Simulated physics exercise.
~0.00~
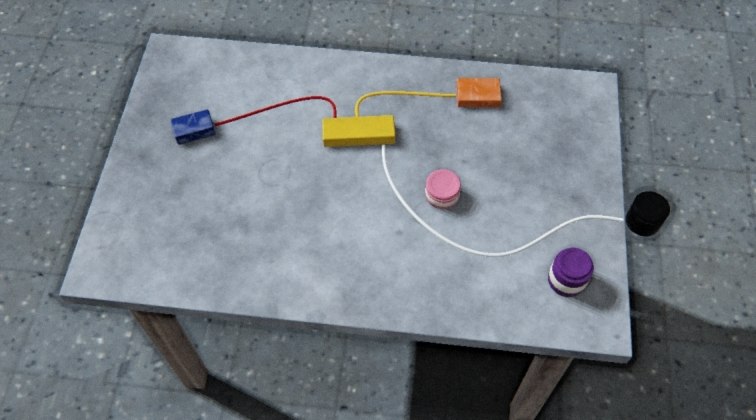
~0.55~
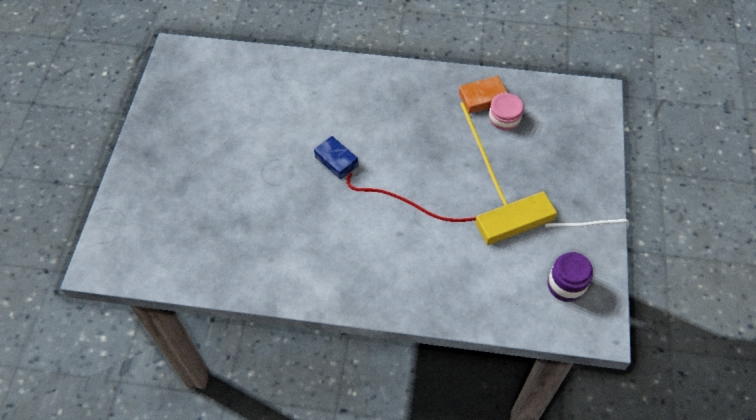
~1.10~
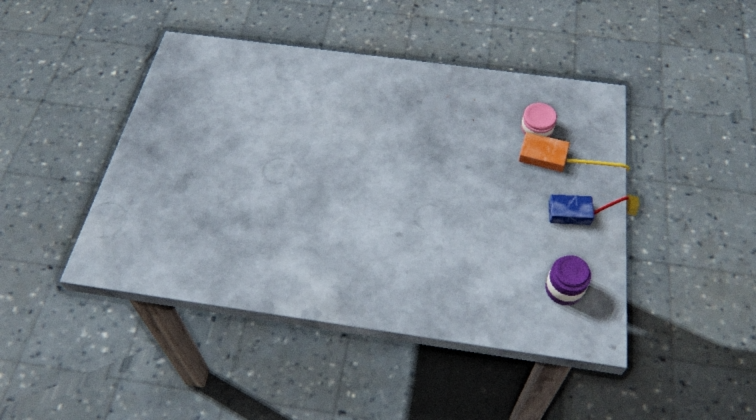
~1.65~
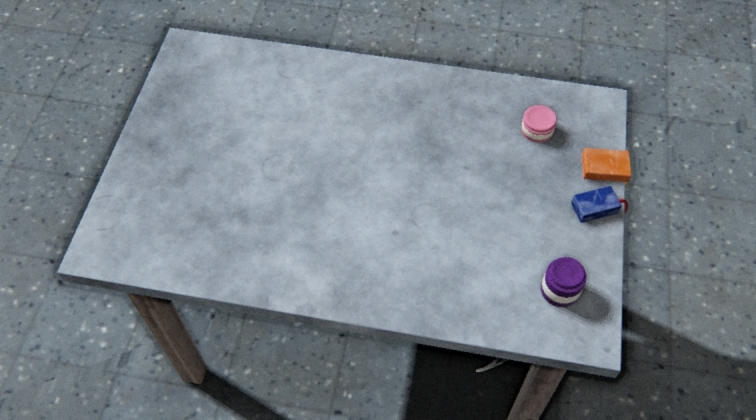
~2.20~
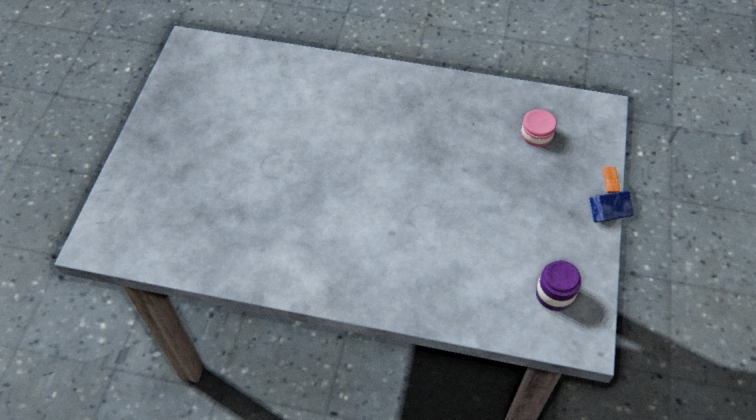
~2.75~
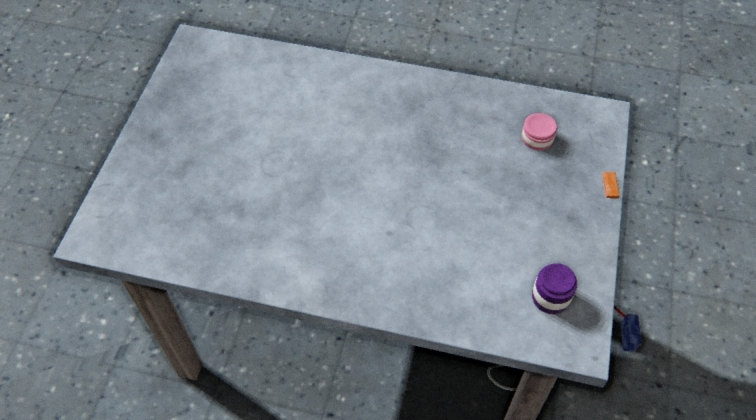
At first, a yellow block sits on a gray table, joined by cords to a blue block, an orange block and a black object tipping off the right edge, with a pink canister and a purple jar nearby. The black object drops, and the yellow block slides right, dragging the blue one, while the pink canister shifts toward the orange block. Next the yellow block goes over the edge, pulling the blue and orange blocks rightward. The blue block tips over and falls. Finally, the orange block hangs at the edge, while the canister and unmoved jar remain on top.
